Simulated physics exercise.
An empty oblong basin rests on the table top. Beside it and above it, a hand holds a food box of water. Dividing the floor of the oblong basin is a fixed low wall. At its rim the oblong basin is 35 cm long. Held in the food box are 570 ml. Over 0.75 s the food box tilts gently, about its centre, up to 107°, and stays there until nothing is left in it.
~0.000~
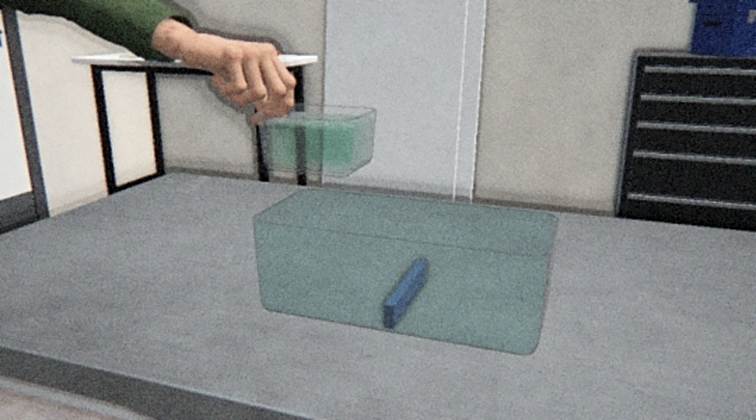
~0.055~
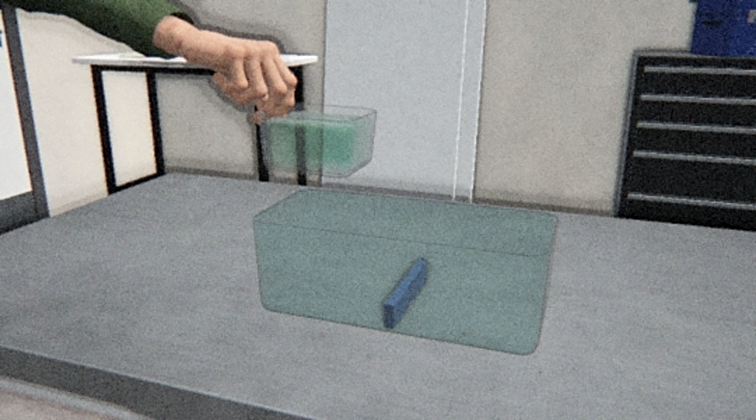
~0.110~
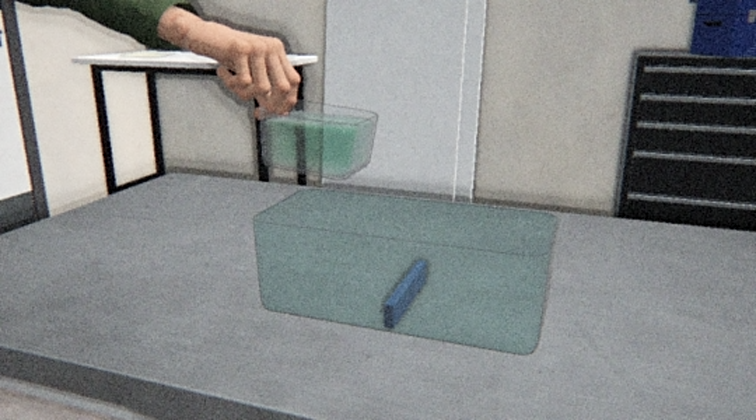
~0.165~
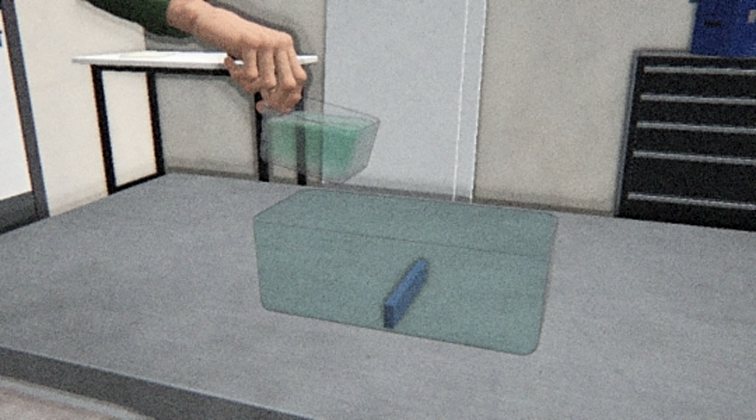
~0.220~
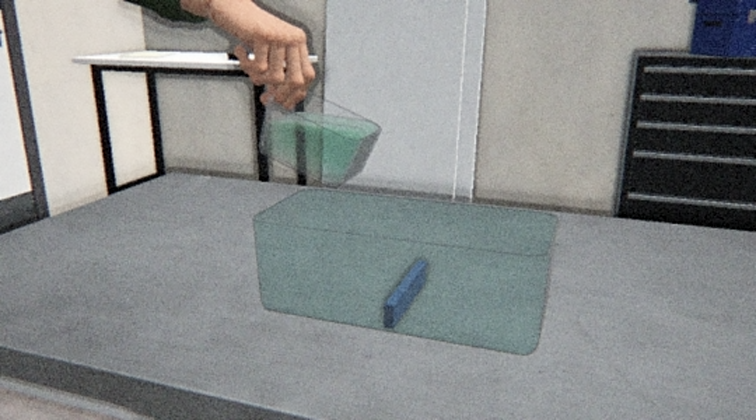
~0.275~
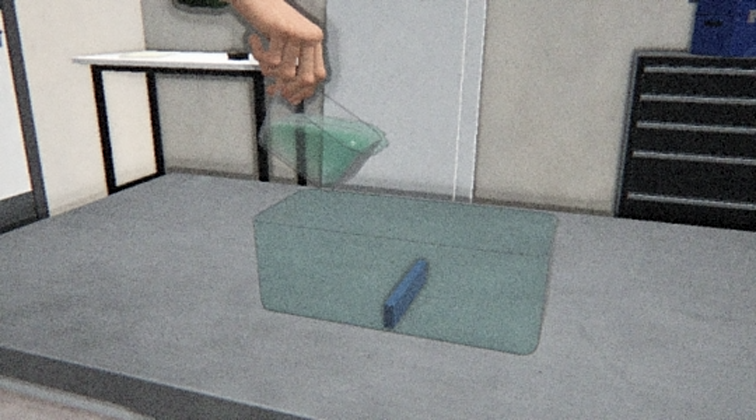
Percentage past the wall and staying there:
54 percent.
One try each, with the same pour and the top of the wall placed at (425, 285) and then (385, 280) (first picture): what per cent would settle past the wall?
In order, 20 and 75 per cent.
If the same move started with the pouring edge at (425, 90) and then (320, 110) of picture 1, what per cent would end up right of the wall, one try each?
Try 1: Approx. 90 %; try 2: Approx. 15 %.
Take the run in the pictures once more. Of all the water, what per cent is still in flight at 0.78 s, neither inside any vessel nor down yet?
In-air share: About 2 %.
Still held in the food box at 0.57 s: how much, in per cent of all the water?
Near 20 in a hundred.
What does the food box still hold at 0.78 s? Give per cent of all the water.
About 3 % is still there.
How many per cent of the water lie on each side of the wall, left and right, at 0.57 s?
I'd say about 20 left and about 36 right.
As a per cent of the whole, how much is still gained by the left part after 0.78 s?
Change: Approx. 5 %.
By 0.57 s the tilt is 92° and 20 per cent is still to pour, 20 is left of the wall and 37 right of it.
By 0.78 s the tilt is 107° and 3 per cent is still to pour, 40 is left of the wall and 55 right of it.
By 1.01 s the tilt is 107° and 0 per cent is still to pour, 44 is left of the wall and 55 right of it.
By 1.25 s the tilt is 107° and 0 per cent is still to pour, 45 is left of the wall and 54 right of it.
At rest 45 per cent lies left of the wall, 54 right of it and 1 outside.
